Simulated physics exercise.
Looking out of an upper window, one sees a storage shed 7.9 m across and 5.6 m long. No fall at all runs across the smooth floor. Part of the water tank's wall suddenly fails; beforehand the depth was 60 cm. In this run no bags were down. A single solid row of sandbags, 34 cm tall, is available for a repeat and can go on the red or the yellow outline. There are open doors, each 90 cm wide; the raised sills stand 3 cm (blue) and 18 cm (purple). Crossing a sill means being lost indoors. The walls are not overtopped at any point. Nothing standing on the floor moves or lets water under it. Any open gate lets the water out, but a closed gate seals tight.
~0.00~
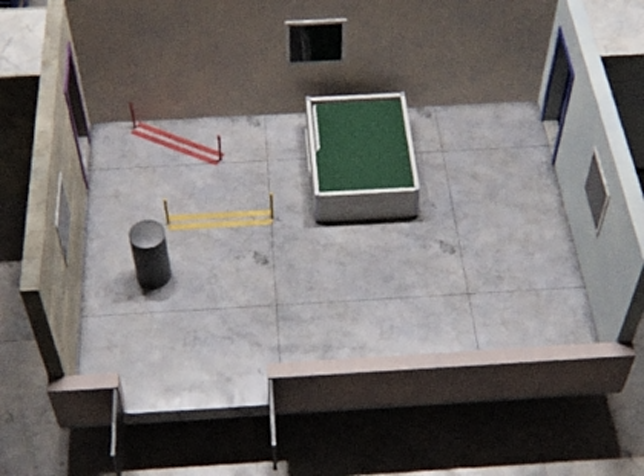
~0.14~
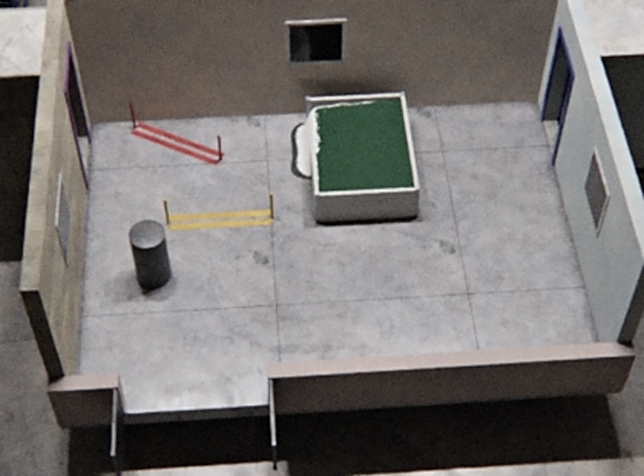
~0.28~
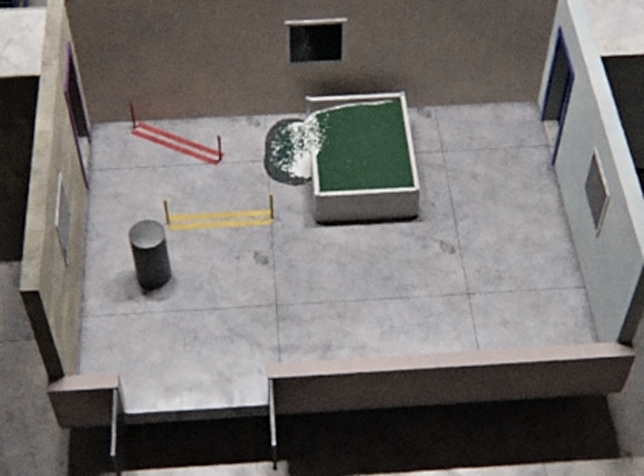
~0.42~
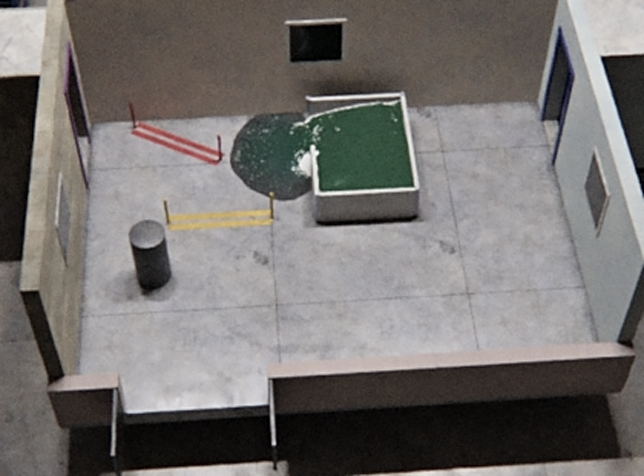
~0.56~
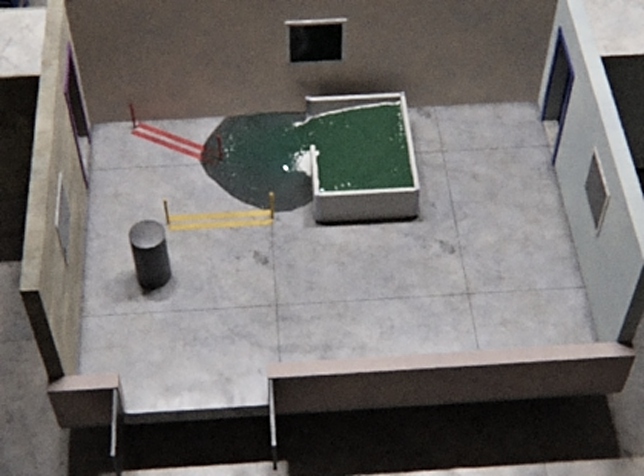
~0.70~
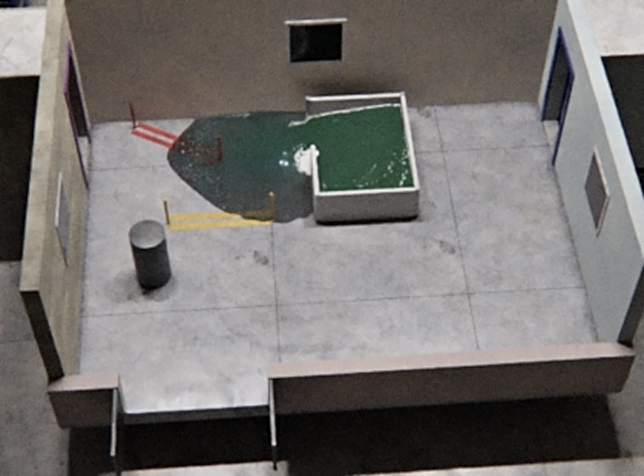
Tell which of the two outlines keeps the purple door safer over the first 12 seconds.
The red outline keeps it safer.
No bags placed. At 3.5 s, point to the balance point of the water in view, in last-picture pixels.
Centre estimate: Near (228, 184).
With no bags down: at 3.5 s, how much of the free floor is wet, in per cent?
I'd guess around 35 in a hundred.
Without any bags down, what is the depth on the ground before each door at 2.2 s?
In cm: Blue 0, purple 33.
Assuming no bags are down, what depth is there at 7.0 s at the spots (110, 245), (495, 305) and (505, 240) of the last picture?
In order, roughly 9, 0 and 0 cm.
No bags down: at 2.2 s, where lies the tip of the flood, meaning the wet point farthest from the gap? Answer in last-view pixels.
Near (82, 273).
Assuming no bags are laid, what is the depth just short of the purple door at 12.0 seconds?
5.5 cm.
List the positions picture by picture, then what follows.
The first frame shows still water, 60 cm deep, in the water tank at (361, 146).
In the second frame, the front is at (302, 175), 0.6 m from the gap at (312, 142); 0.3 m2 of floor is under water; 60 cm left at the back of the water tank.
In the third frame, the front is at (274, 174), 0.8 m from the gap at (312, 143); 0.8 m2 of floor is under water; 60 cm left at the back of the water tank.
In the fourth frame, the front is at (238, 168), 1.3 m from the gap at (312, 144); 1.9 m2 of floor is under water; 59 cm left at the back of the water tank.
In the fifth frame, the front is at (206, 161), 1.8 m from the gap at (312, 143); 3.0 m2 of floor is under water; 54 cm left at the back of the water tank.
In the sixth frame, water pours out at (312, 143) and has run 2.4 m, to (174, 153); typically 5 cm deep outside, 50 cm at the water tank's back.
After 1.4 s water covers 20 % of the floor and is deepest (30 cm) near (300, 143) in the run without bags; in at the purple door, 0 L with no bags, 0 L with the row on red, 0 L on yellow.
After 2.2 s water covers 25 % of the floor and is deepest (36 cm) near (89, 155) in the run without bags; in at the purple door, 14 L with no bags, 0 L with the row on red, 24 L on yellow.
After 3.5 s water covers 35 % of the floor and is deepest (24 cm) near (89, 155) in the run without bags; in at the purple door, 77 L with no bags, 0 L with the row on red, 91 L on yellow.
After 7.0 s water covers 55 % of the floor and is deepest (15 cm) near (75, 402) in the run without bags; in at the purple door, 90 L with no bags, 0 L with the row on red, 104 L on yellow.
After 12.0 s water covers 85 % of the floor and is deepest (7 cm) near (75, 391) in the run without bags; in at the purple door, 90 L with no bags, 0 L with the row on red, 104 L on yellow.
